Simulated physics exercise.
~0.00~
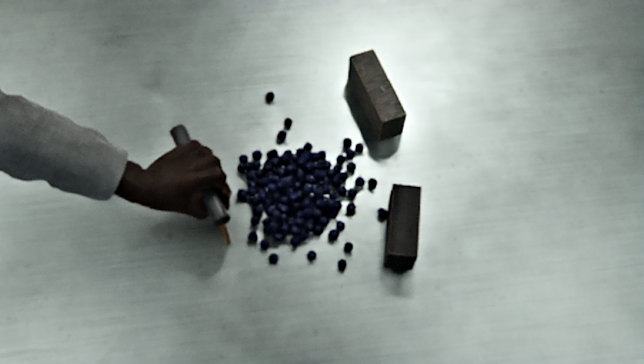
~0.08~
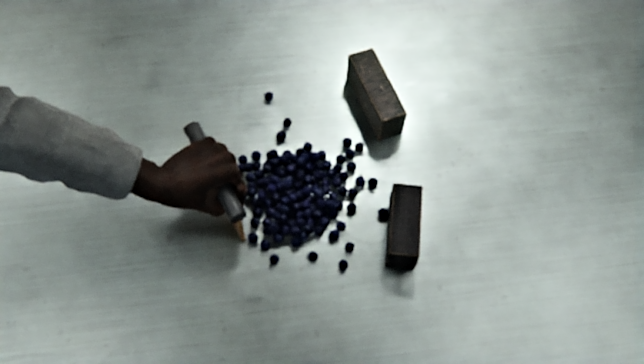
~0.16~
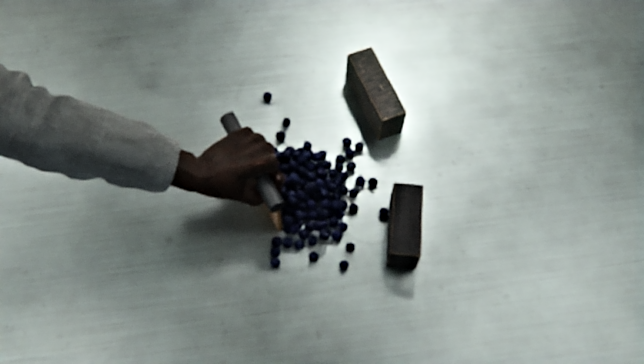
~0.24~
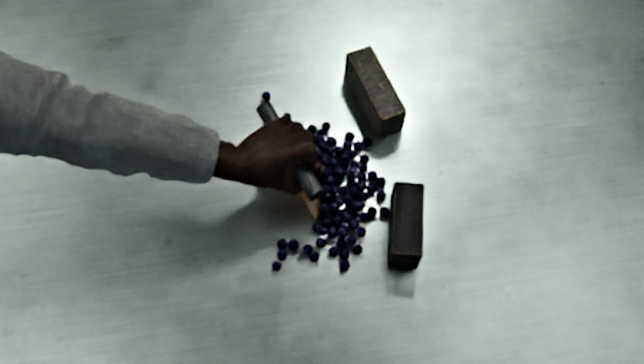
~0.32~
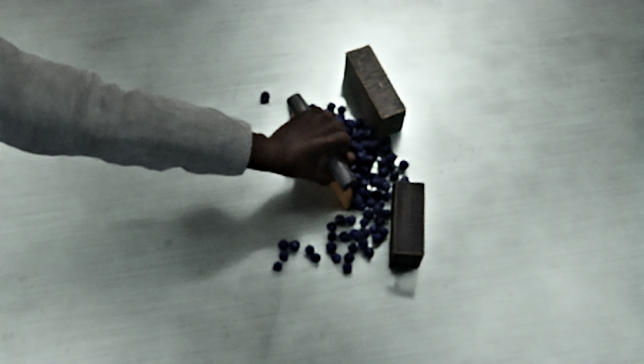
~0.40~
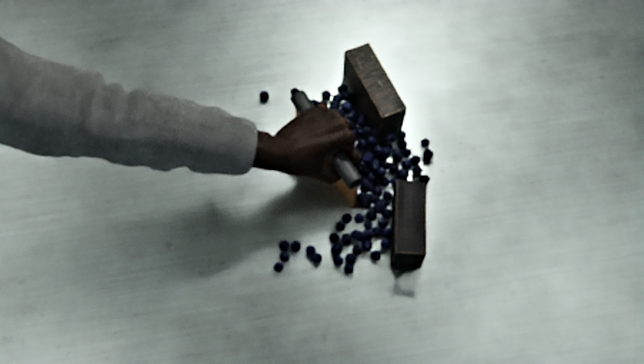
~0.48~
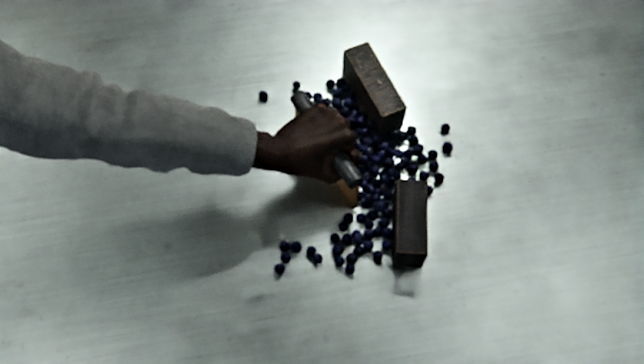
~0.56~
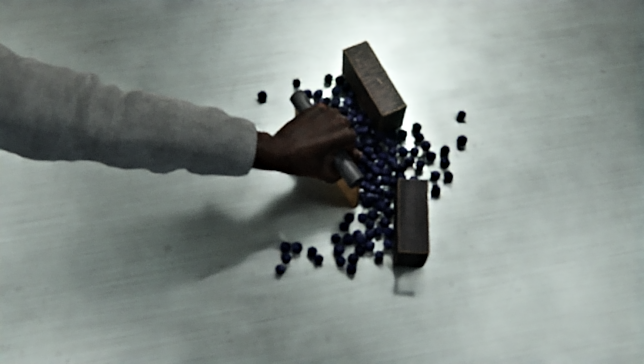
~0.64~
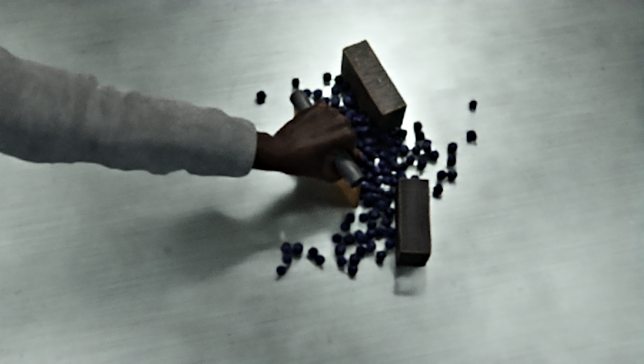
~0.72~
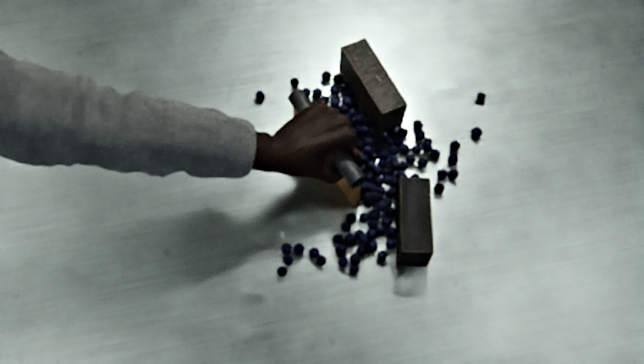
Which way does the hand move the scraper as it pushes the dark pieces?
The hand moves the scraper to the right, toward the two blocks.
